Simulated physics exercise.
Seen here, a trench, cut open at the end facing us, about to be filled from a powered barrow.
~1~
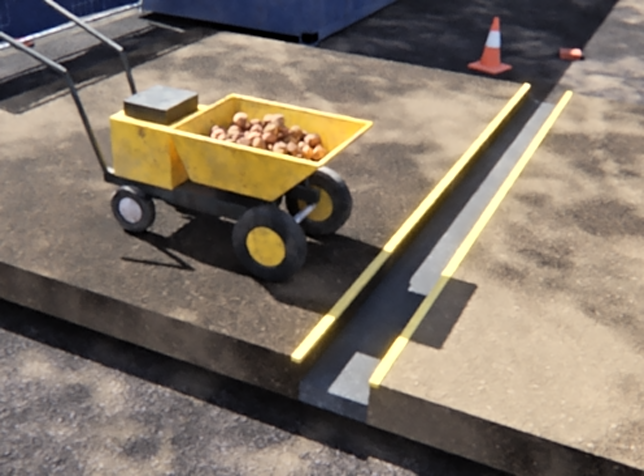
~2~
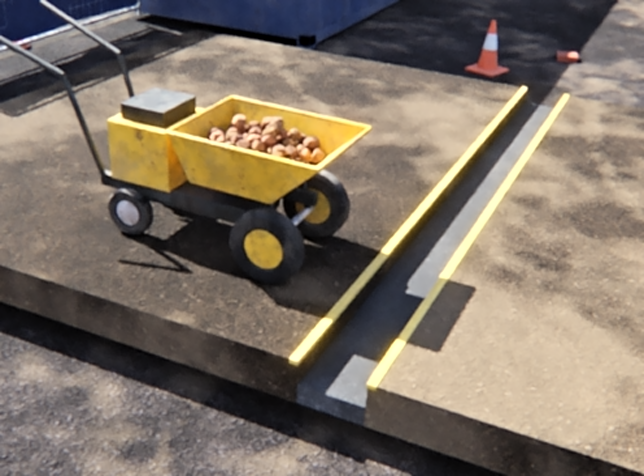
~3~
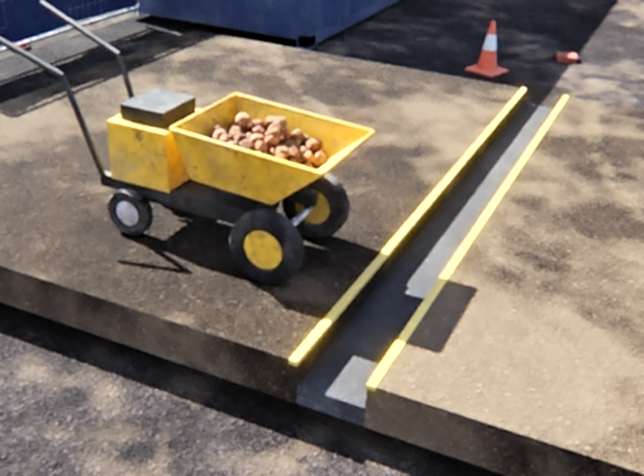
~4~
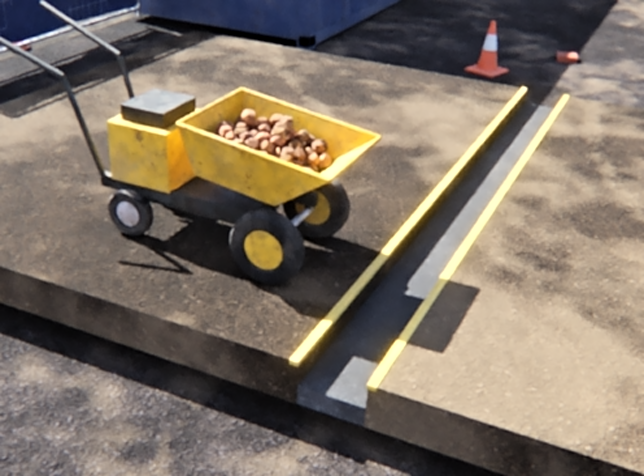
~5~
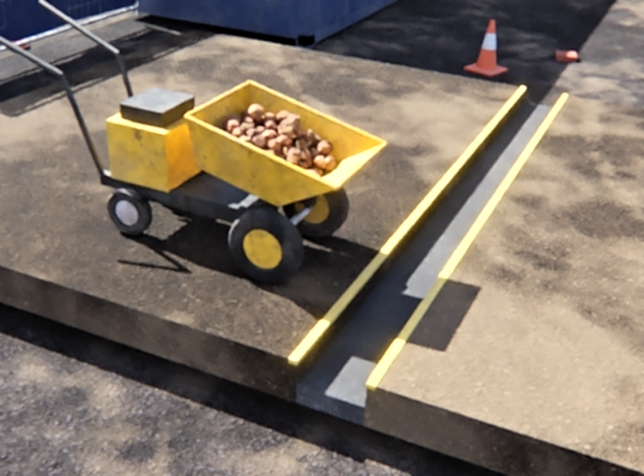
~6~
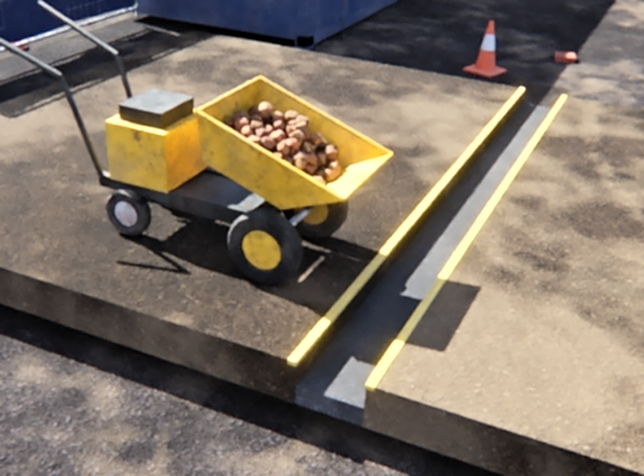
On a patch of sunlit tarmac, a yellow barrow loaded with brown lumps stood beside a shallow, yellow-edged trench, and its skip slowly tilted forward to the right while the wheels stayed still.
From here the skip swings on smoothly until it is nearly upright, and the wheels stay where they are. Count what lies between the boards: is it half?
The trench ends with the larger part of it.
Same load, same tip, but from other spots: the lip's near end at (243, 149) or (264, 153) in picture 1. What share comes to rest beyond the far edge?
Near 0 % and 0 %.
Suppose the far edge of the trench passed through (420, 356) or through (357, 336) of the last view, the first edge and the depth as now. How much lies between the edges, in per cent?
About 90 and 10 per cent.
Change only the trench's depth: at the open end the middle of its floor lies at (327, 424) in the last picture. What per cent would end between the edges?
About 90 per cent.
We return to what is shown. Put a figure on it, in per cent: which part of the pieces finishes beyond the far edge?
Near 15 %.
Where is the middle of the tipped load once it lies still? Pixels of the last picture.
Roughly at (408, 297).
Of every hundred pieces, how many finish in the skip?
Near 15 %.
Soon, skip tipped steeply; all in the skip.
A while on, skip tipped right over; about a third in the skip; about half in or heaped over the trench; a small part beyond it.
Towards the end, skip tipped right over; a small part in the skip; about two thirds in or heaped over the trench; a small part beyond it.
Finally, skip tipped right over; a small part in the skip; about two thirds in or heaped over the trench; a small part beyond it.
